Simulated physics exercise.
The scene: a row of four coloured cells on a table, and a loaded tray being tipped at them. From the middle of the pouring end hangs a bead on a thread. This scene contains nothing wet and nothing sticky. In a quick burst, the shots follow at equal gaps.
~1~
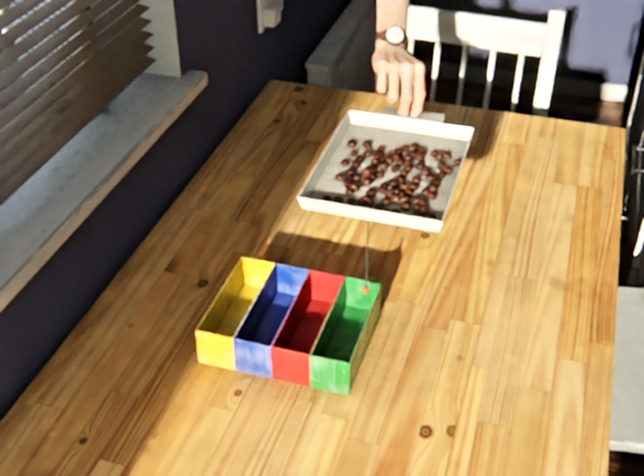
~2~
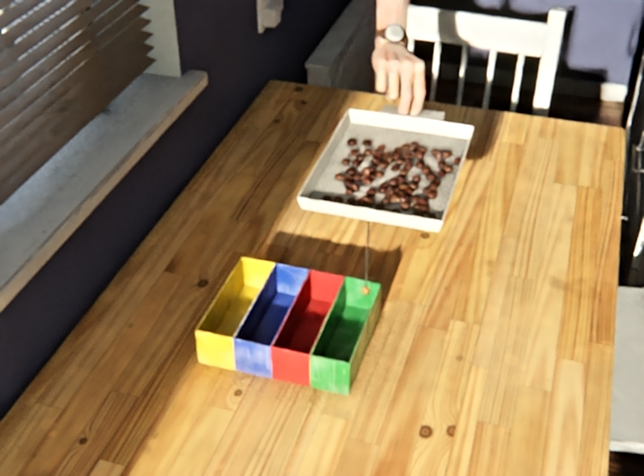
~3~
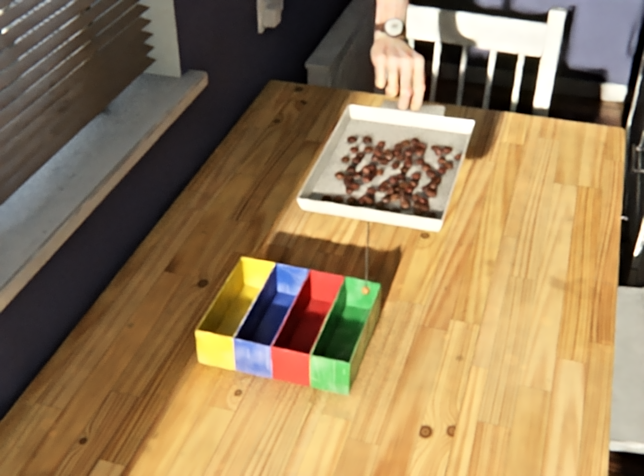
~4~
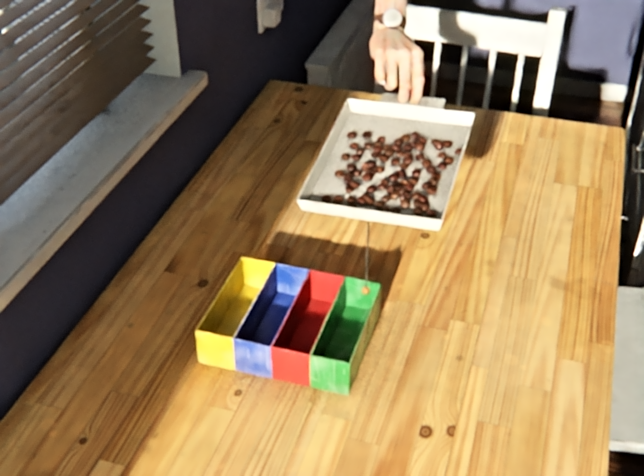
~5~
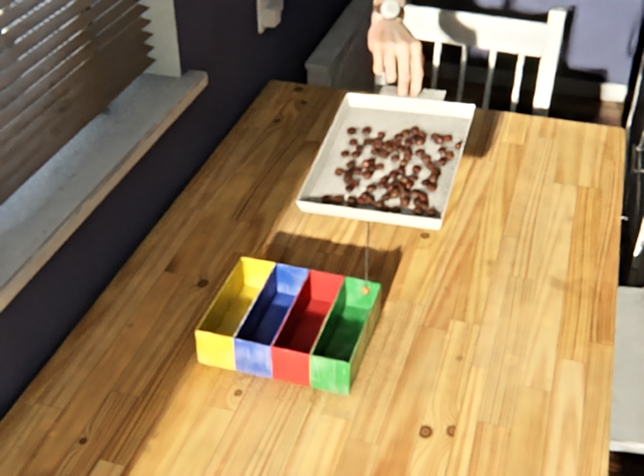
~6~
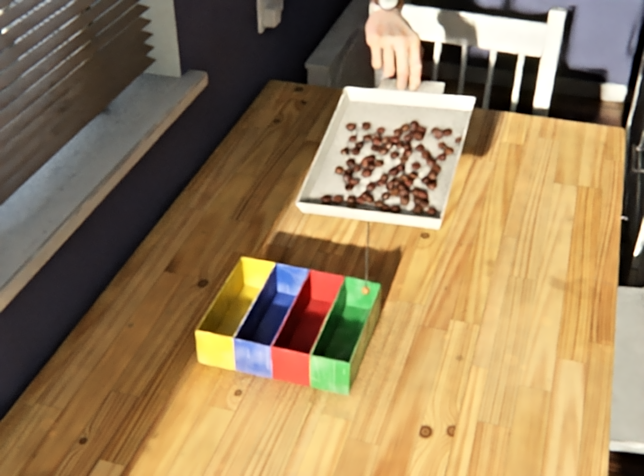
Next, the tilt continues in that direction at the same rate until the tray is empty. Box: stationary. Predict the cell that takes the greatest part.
I would say the red cell.
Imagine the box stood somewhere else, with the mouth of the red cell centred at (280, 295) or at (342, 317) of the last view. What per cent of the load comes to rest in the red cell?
First 20 per cent, second 20 per cent.
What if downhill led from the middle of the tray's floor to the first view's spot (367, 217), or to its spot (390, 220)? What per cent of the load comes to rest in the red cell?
The first try yields 20 percent and the second 0 percent.
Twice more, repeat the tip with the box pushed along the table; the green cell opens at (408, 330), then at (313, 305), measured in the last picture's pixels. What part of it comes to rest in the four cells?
Well, you'd get about 100 per cent and then about 80 per cent.
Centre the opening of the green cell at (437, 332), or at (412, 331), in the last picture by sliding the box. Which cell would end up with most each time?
Case A: The yellow one; case B: Yellow.
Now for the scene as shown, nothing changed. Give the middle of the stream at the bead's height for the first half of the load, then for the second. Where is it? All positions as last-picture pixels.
It passes near (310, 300) first and then near (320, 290).
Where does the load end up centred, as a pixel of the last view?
Once nothing moves, the middle sits near (313, 336).
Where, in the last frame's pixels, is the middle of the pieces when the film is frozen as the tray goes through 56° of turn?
Close to (351, 194).
Soon, tray tipped steeply; nearly all on the tray; a stray few falling or outside the box.
A while on, tray tipped right over; about half on the tray; about a quarter in the red cell; a small part in the green cell; a small part in the blue cell; about a quarter falling or outside the box.
Towards the end, tray tipped past a quarter turn; about half in the red cell; about a quarter in the green cell; about a quarter in the blue cell; a stray few falling or outside the box.
Finally, tray tipped past a quarter turn; about half in the red cell; about a quarter in the green cell; about a quarter in the blue cell; none in the yellow cell; a stray few outside the box.
